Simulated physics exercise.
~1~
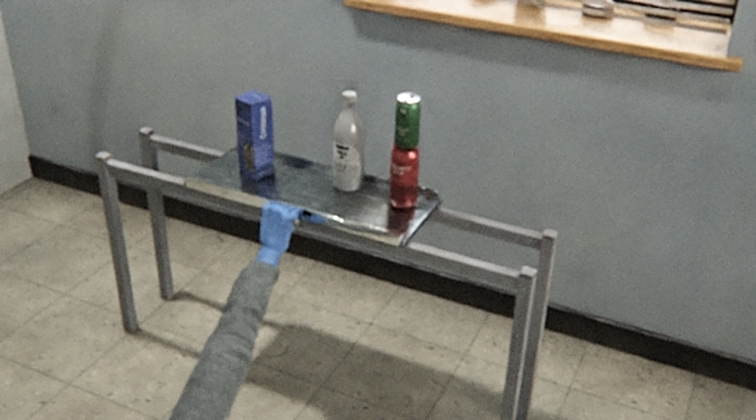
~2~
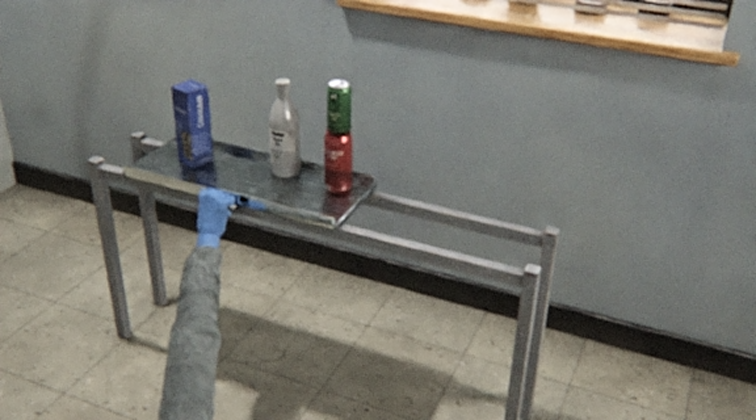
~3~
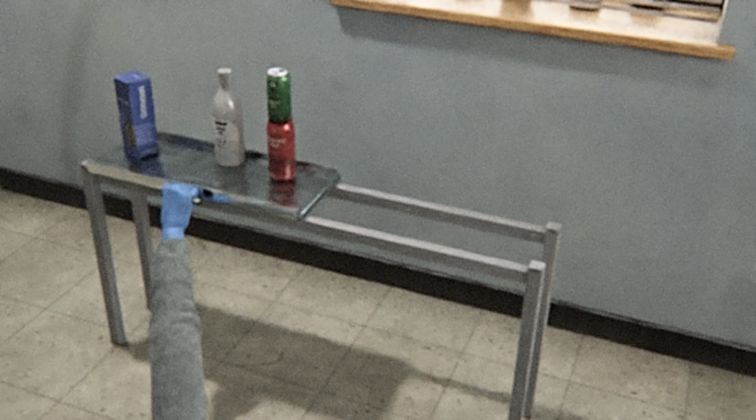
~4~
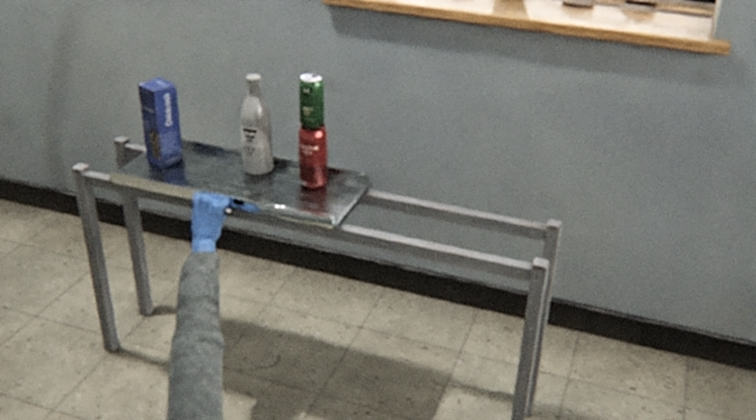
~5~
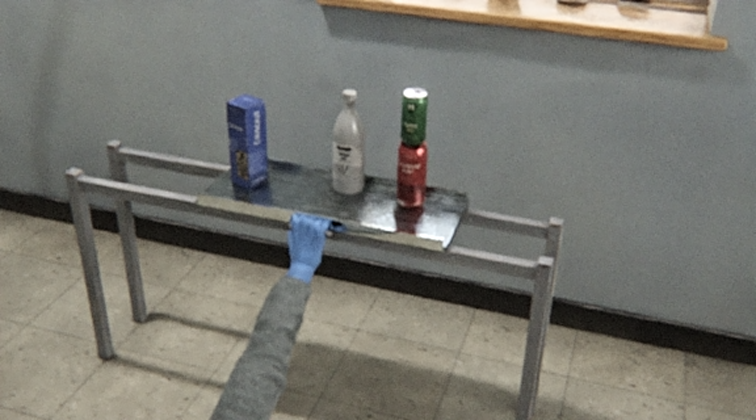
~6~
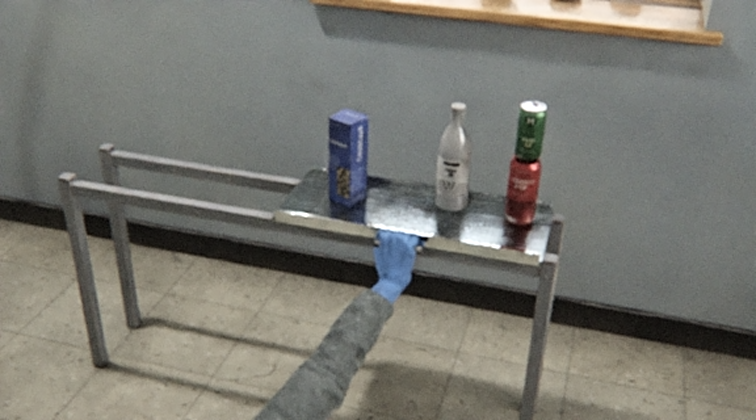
A dark, shiny tray resting on a grey metal frame slides left, guided by a blue-gloved hand at its front edge. On it stand a blue carton, a white bottle and a green can stacked on top of a red can. The tray travels on to the left end of the frame, everything riding along upright. It then reverses and moves right, past the middle, with the hand still at its edge. It ends at the right end of the frame, the carton, bottle and both cans still standing, the green can still on the red one.
